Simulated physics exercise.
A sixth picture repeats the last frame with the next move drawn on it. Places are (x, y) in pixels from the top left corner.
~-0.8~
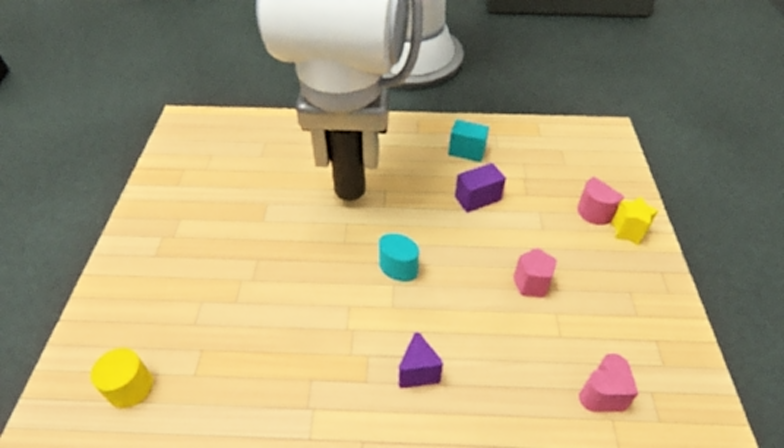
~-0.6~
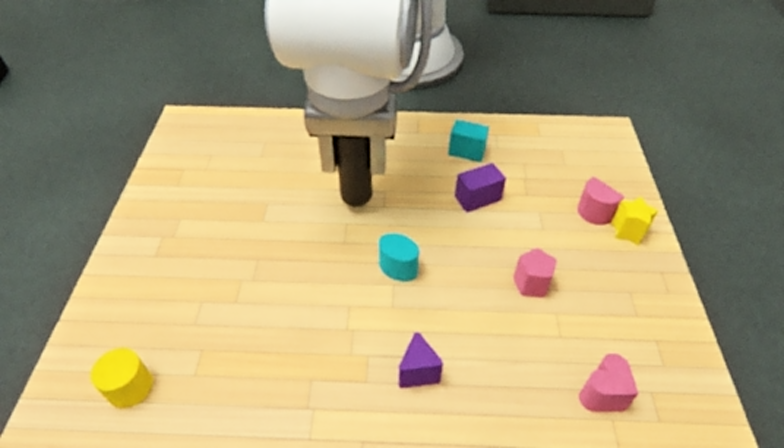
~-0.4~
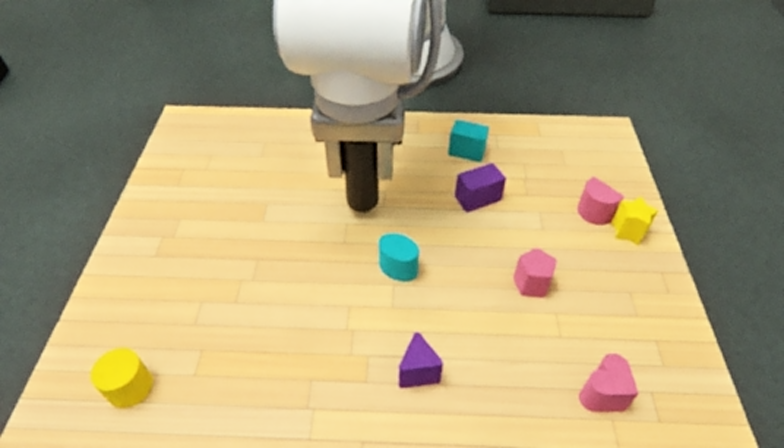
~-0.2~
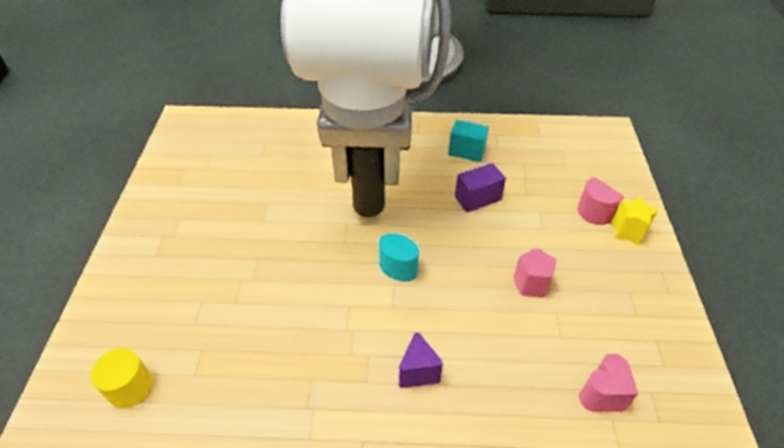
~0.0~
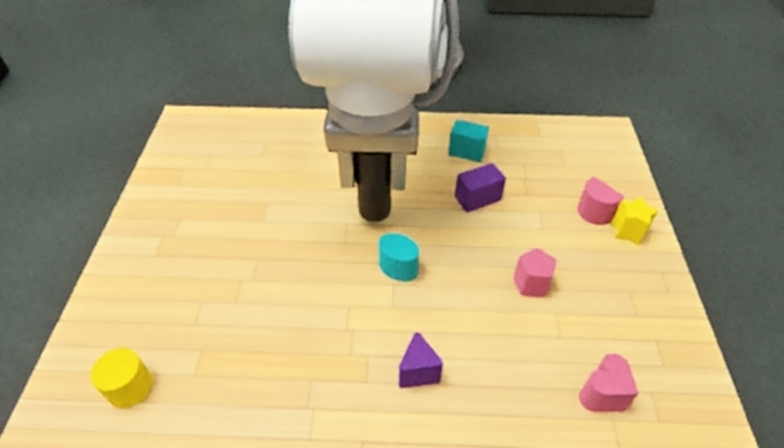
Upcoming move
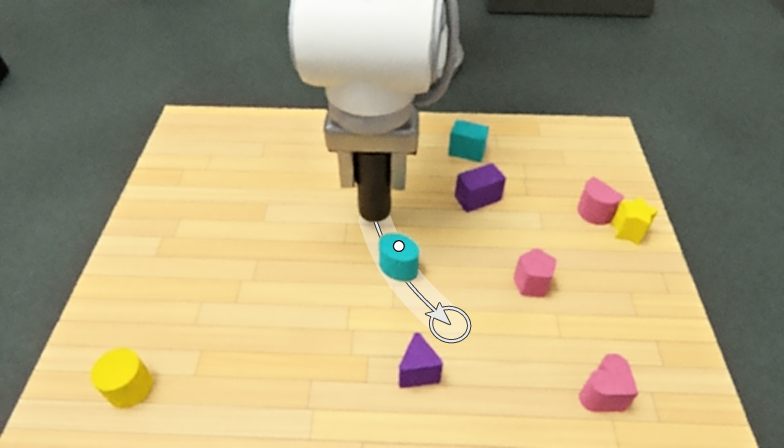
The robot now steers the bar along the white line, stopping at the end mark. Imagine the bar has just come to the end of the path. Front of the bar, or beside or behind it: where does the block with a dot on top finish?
It is driven along in front.
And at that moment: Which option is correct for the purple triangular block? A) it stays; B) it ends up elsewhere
Letter A.
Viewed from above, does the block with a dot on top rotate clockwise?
That would be a no.
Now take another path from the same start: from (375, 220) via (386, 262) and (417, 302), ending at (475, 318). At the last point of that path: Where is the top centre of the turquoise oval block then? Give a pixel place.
Close to (517, 303).
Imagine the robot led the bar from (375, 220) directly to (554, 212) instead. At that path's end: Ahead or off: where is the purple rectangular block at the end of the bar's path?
The purple rectangular block slips off.
The line goes from (375, 220) over (401, 272) to (450, 324); the dot is on the turquoise oval block.
On the path given first. One third of the way, bar (390, 246); turquoise oval block (407, 259), turned 10° anticlockwise.
Two thirds of the way, bar (415, 282); turquoise oval block (438, 295), turned 30° anticlockwise.
At the end, bar (451, 316); turquoise oval block (478, 333), turned 30° anticlockwise; purple triangular block unmoved.
